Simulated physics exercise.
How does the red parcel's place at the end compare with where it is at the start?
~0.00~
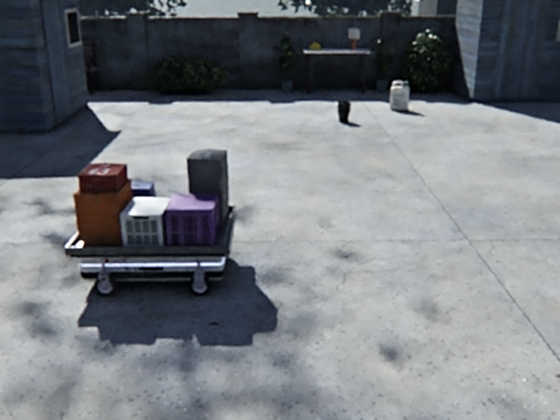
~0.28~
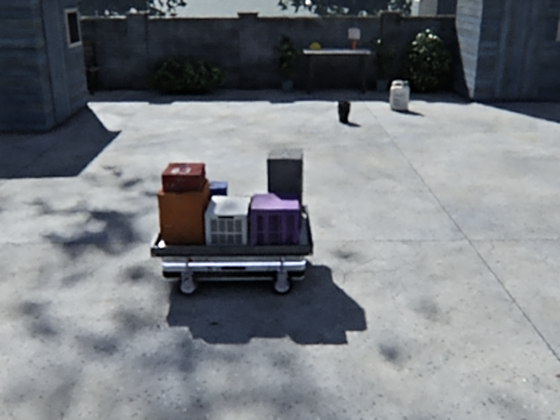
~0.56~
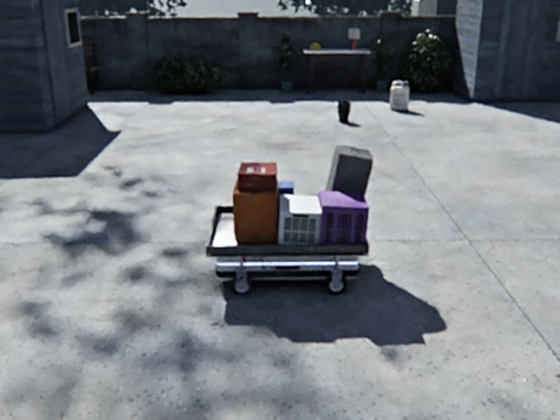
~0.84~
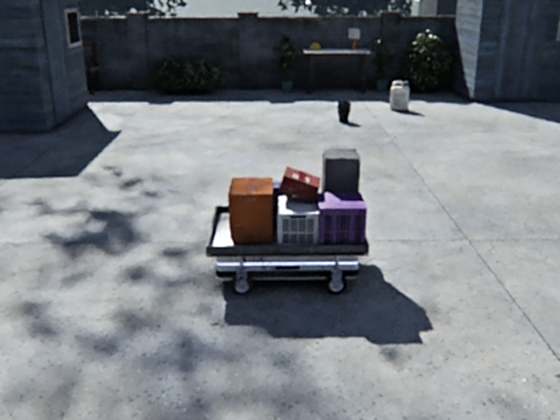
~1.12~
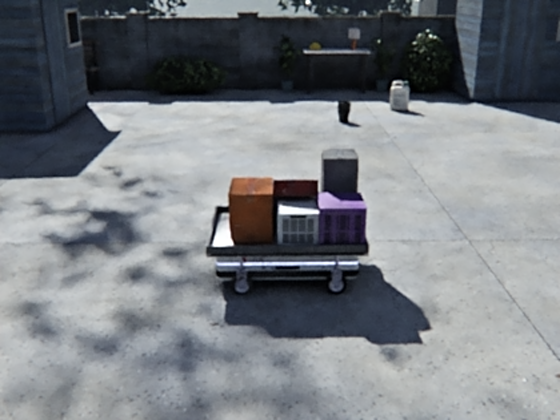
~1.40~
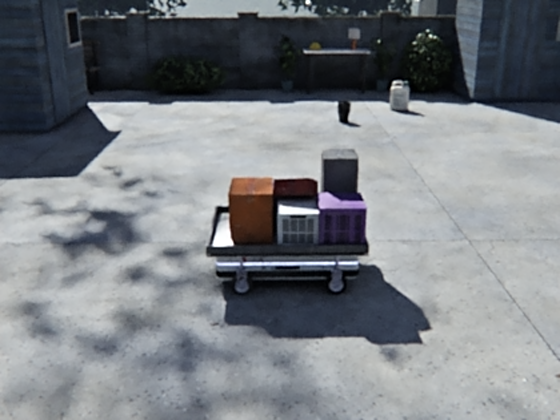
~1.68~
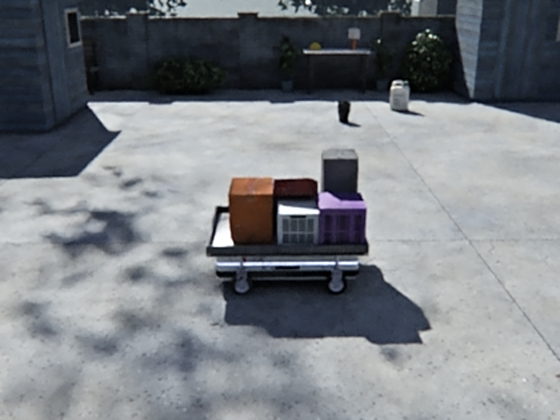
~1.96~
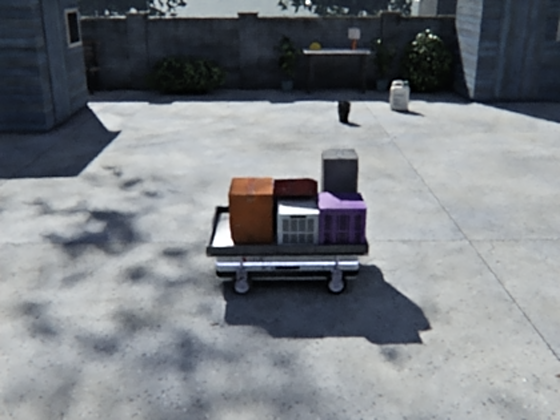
At the start it sits on top of the orange box, with the cart over on the left of the yard. By the end it is farther right and rests lower, behind the white crate, between the orange box and the purple crate.
